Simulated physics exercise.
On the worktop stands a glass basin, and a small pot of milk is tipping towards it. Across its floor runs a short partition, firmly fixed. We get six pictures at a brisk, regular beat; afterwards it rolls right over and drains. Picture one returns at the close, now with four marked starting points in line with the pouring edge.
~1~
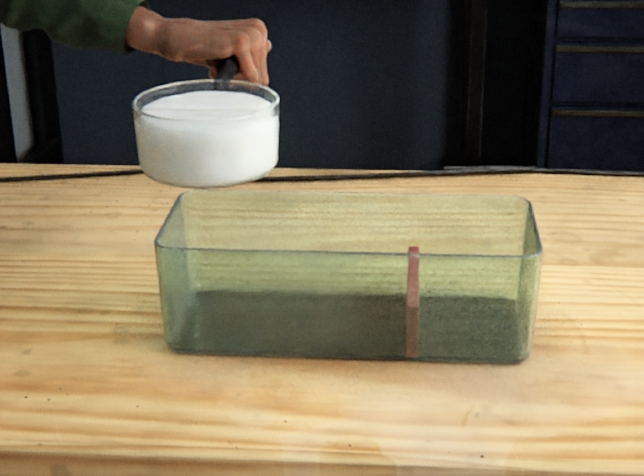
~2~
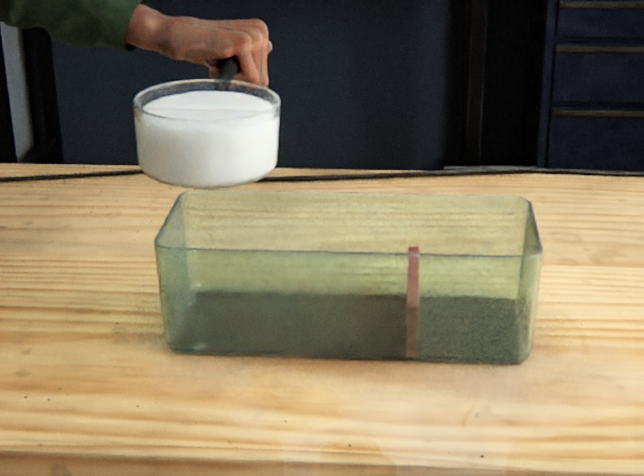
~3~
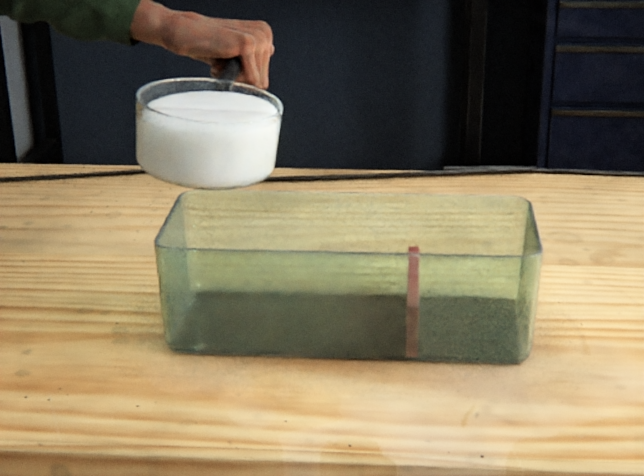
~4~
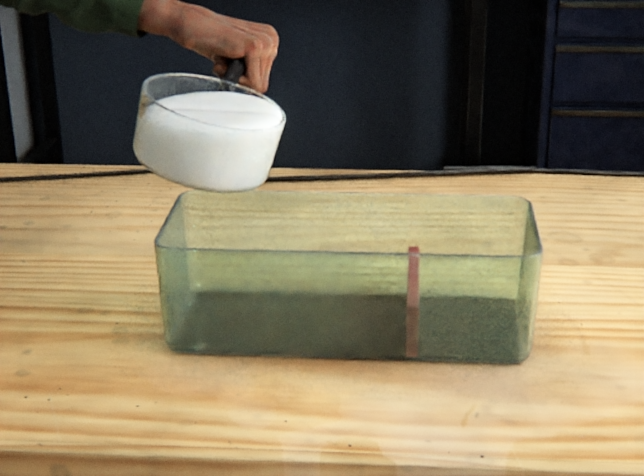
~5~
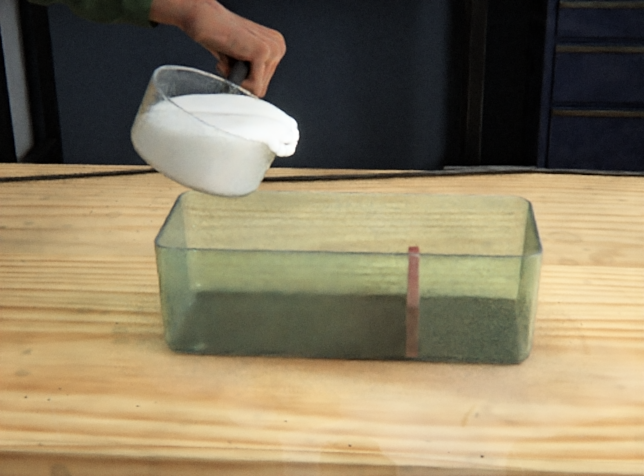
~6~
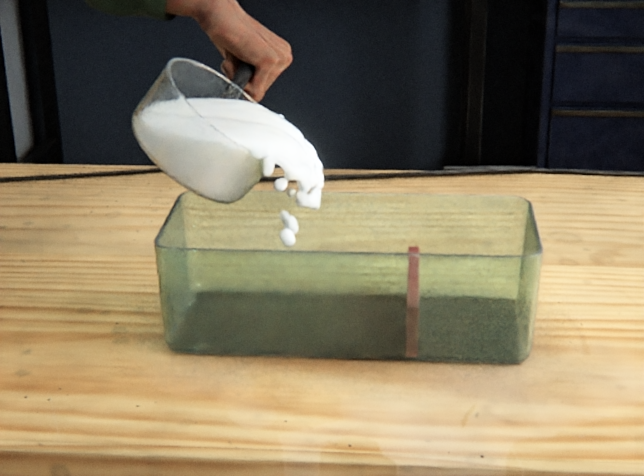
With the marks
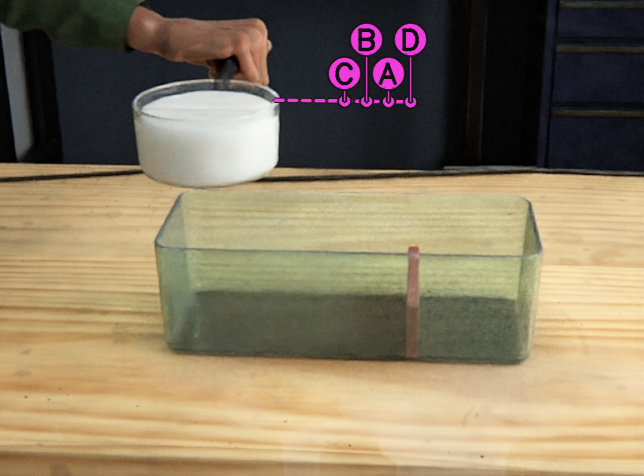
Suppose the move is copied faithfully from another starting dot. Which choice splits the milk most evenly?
It is B.
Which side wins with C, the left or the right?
The left one.
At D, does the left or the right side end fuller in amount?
The right one.
On the marked copy, A at (388, 101); B at (366, 101); C at (344, 101); D at (410, 101).
Choosing A, about 29 % ends left of the wall and 70 % right of it.
Choosing B, about 46 % ends left of the wall and 53 % right of it.
Choosing C, about 72 % ends left of the wall and 26 % right of it.
Choosing D, about 19 % ends left of the wall and 81 % right of it.
